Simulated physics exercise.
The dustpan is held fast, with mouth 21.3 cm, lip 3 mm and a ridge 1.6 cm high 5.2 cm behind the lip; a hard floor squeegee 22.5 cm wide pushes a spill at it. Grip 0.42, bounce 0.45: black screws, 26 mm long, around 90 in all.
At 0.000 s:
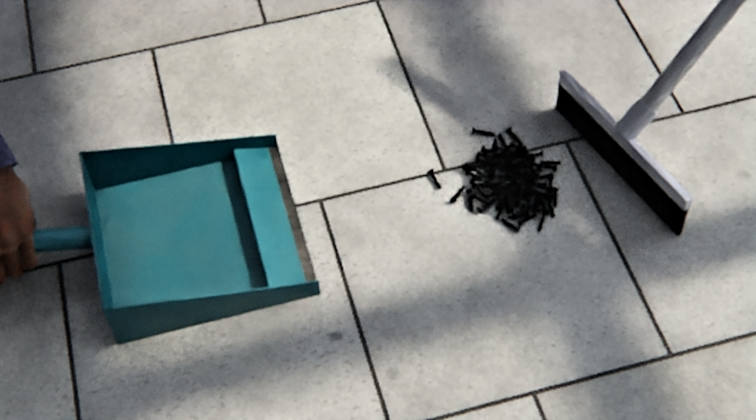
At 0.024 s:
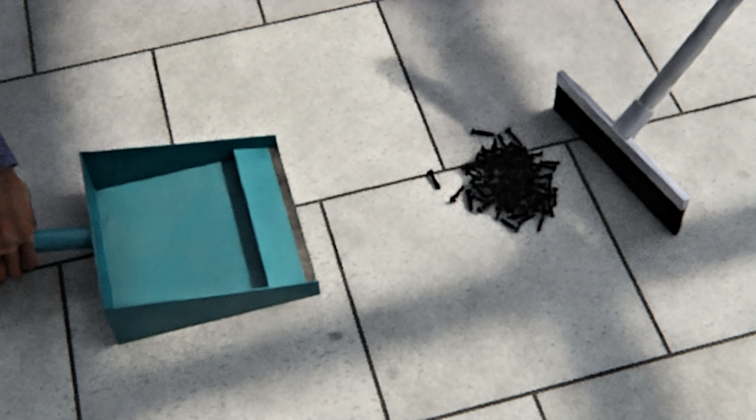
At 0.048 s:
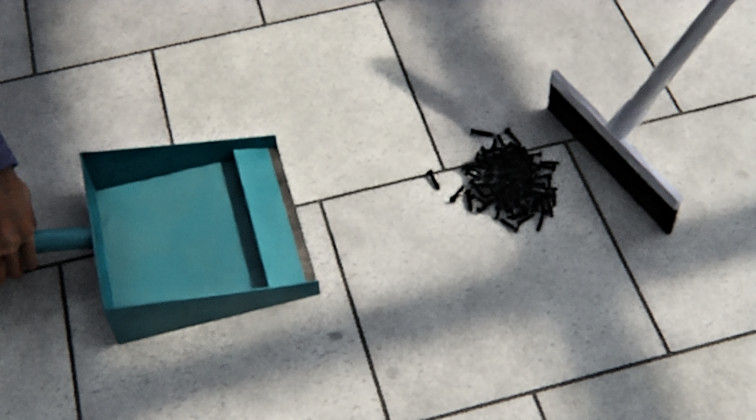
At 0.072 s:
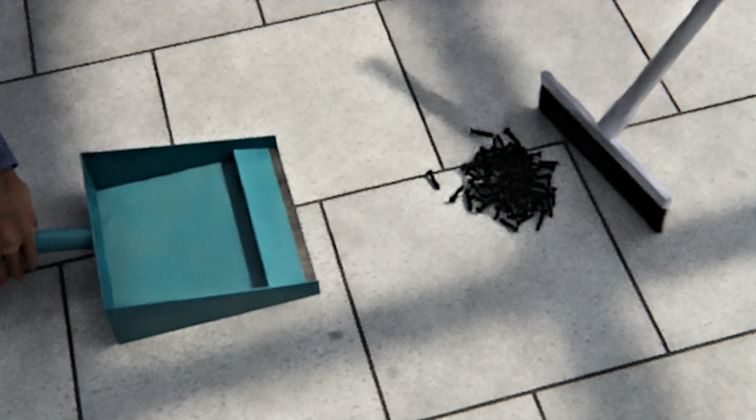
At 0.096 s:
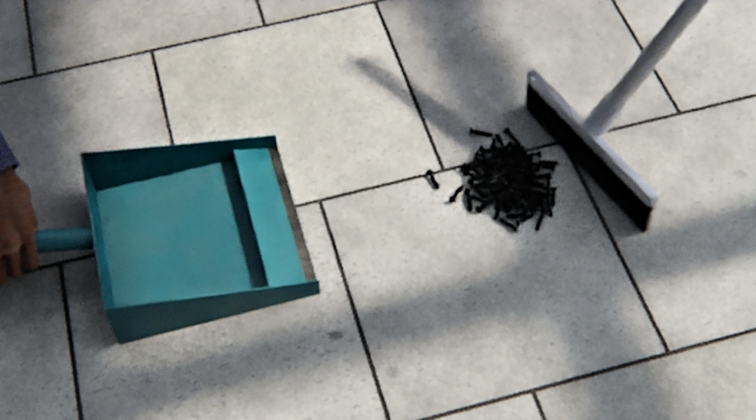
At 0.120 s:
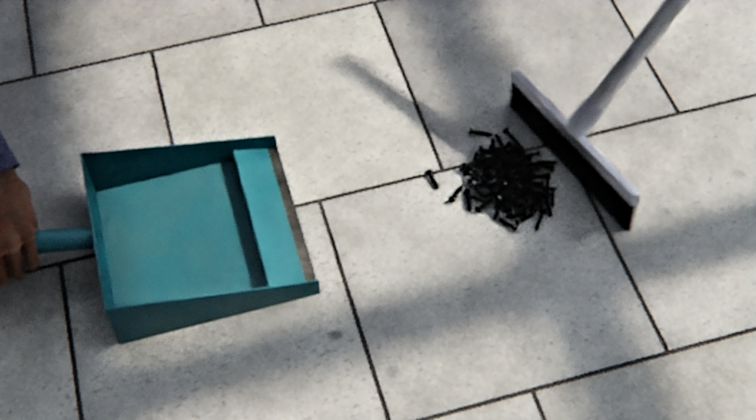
A squeegee with a black blade slid a short way left across the grey paving toward a pile of small black screws, which stayed put, while a hand kept a teal dustpan still.
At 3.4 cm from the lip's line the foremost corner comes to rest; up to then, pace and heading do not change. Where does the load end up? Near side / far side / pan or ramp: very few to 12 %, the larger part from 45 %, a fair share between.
Near side: Very few; far side: Very few; pan: Very few.
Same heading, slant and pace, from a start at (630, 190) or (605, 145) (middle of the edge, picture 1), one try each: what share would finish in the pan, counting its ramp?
I'd put it near 5 per cent for the first and near 0 per cent for the second.
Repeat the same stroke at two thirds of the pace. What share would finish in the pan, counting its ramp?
It would come to roughly 0 percent.
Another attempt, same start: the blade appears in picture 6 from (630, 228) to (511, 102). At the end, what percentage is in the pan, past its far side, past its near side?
Pan 25, far 0, near 35.
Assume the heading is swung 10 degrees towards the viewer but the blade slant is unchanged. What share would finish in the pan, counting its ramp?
It comes to roughly 5 in a hundred.
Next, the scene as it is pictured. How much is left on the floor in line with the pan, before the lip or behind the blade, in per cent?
I'd say close to 95 per cent of them.
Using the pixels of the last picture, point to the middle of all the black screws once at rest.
Centre at rest: Approx. (338, 216) px.
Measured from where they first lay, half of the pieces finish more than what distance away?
Roughly 20 cm.
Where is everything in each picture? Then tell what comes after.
Blade from (686, 204) to (563, 79), moved 0.0 cm, 0 of the pieces shifted so far; middle of the pieces at (517, 177); pan at (186, 244), in the first picture.
Blade from (683, 204) to (561, 79), moved 0.2 cm, 0 of the pieces shifted so far; middle of the pieces at (517, 177), in the second picture.
Blade from (676, 203) to (555, 79), moved 0.9 cm, 0 of the pieces shifted so far; middle of the pieces at (516, 177), in the third picture.
Blade from (666, 202) to (545, 79), moved 1.9 cm, 0 of the pieces shifted so far; middle of the pieces at (516, 177), in the fourth picture.
Blade from (651, 201) to (532, 78), moved 3.4 cm, 0 of the pieces shifted so far; middle of the pieces at (515, 177), in the fifth picture.
Blade from (633, 200) to (516, 78), moved 5.2 cm, 0 of the pieces shifted so far; middle of the pieces at (514, 177); pan at (186, 245). Its pace works out near 0.74 m/s, heading 21 degrees away from the viewer's side, in the sixth picture.
After 0.31 s, middle of the blade 19 cm from the lip; 0 % over the lip, far side 0 %, near side 0 %.
After 0.44 s, middle of the blade 10 cm from the lip; 0 % over the lip, far side 0 %, near side 5 %.
After 0.69 s, middle of the blade 7 cm from the lip; 0 % over the lip, far side 0 %, near side 5 %.
At rest (1.3 s), near side 5 %, far side 0 %, pan 0 %, in front of the lip or behind the blade 95 %.
